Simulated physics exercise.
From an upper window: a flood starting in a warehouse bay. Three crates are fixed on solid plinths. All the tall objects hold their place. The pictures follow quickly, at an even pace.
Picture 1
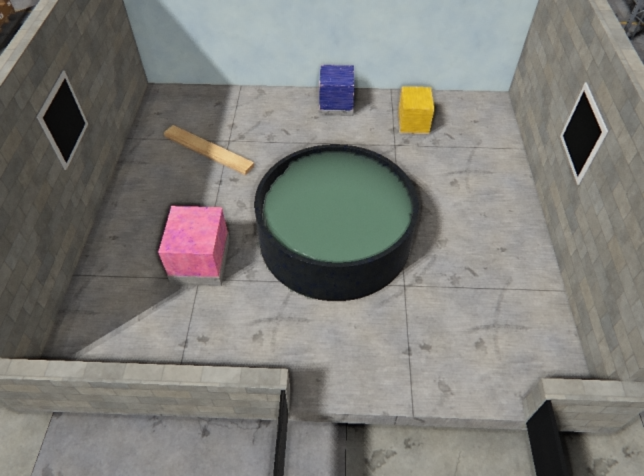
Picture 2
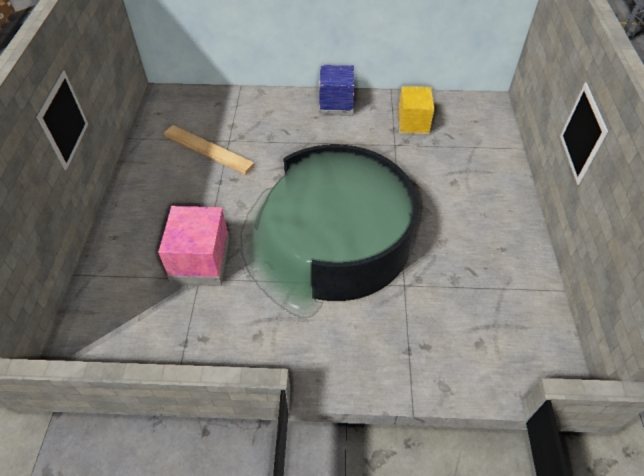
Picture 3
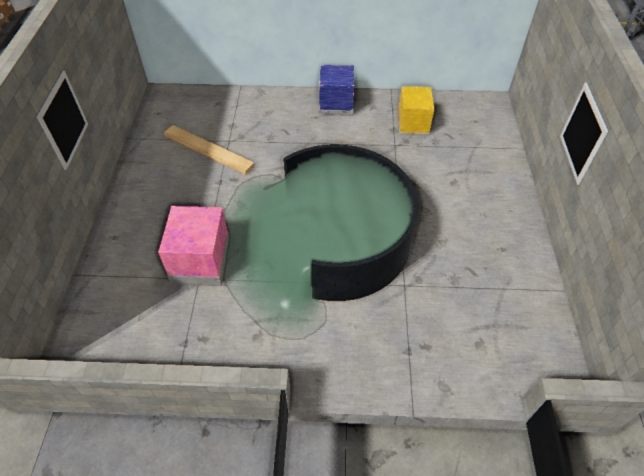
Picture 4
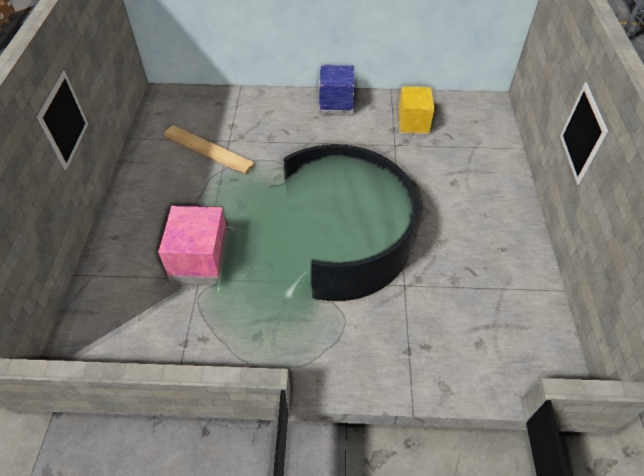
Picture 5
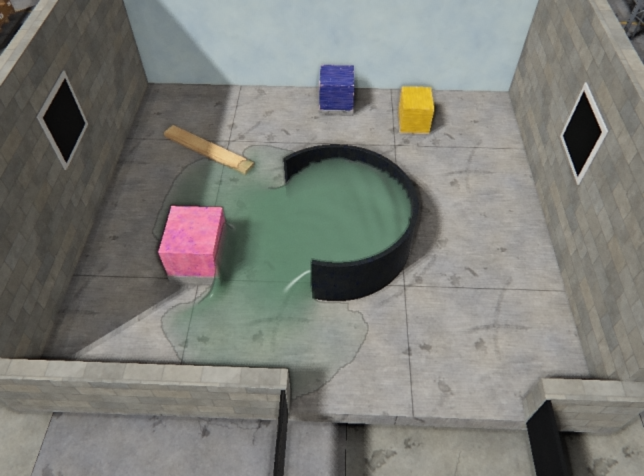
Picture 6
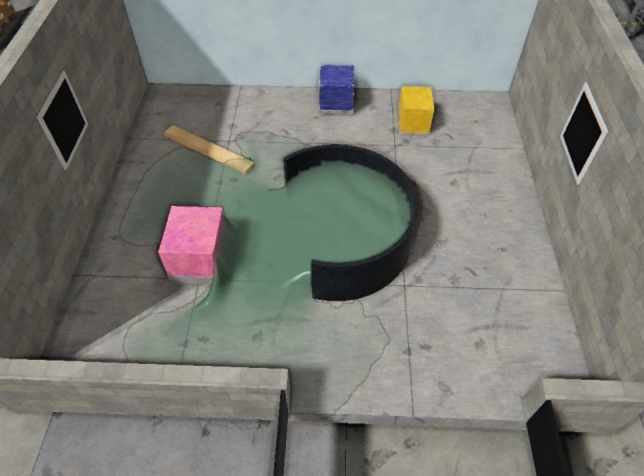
The clip opens on a round black-walled pool of still green water among pink, blue and yellow blocks and a wooden plank. The wall's left side disappears and water pours out toward the lower left, then spreads around the pink block and across the floor in a widening sheet.
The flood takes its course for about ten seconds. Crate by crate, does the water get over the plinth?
The blue crate gets wet; the pink crate gets wet; the yellow crate gets wet.
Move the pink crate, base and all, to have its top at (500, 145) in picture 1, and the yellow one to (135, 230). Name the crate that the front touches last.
Last comes the pink one.
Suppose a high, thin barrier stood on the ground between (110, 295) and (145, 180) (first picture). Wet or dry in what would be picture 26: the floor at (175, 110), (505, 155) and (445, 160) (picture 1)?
As listed: Flooded, free of water, no water.
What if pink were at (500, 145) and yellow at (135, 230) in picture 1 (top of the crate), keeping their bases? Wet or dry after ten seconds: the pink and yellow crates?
My reading: Pink crate is safe, yellow crate gets wet.
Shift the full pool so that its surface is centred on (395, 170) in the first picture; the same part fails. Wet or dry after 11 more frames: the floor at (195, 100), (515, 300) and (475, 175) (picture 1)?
In that order: Wet, clear, free of water.
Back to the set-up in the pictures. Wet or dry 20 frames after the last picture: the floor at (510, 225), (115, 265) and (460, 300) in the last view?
One after the other: Free of water, under water, under water.
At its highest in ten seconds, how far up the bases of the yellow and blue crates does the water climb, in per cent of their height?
In turn 330 and 190 per cent.
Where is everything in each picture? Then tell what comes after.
Still water in the pool at (336, 203), in the first picture.
Water pours out at (264, 240) and has run to (308, 311), in the second picture.
Water pours out at (264, 241) and has run to (298, 333), in the third picture.
Water pours out at (264, 243) and has run to (305, 358), in the fourth picture.
The front is at a hidden place, out from the gap at (264, 244), in the fifth picture.
The front is at (183, 151), out from the gap at (264, 244), in the sixth picture.
A moment on, water covers 35 % of the floor; the blue crate not reached, the pink crate water round its plinth, the yellow crate not reached.
Next, water covers 40 % of the floor; the blue crate water round its plinth, the pink crate water round its plinth, the yellow crate not reached.
Then, water covers 60 % of the floor; the blue crate water round its plinth, the pink crate water round its plinth, the yellow crate not reached.
Later, water covers 85 % of the floor; the blue crate water round its plinth, the pink crate water round its plinth, the yellow crate water round its plinth.
In the end, water covers 95 % of the floor; the blue crate was topped, the pink crate was topped, the yellow crate was topped.
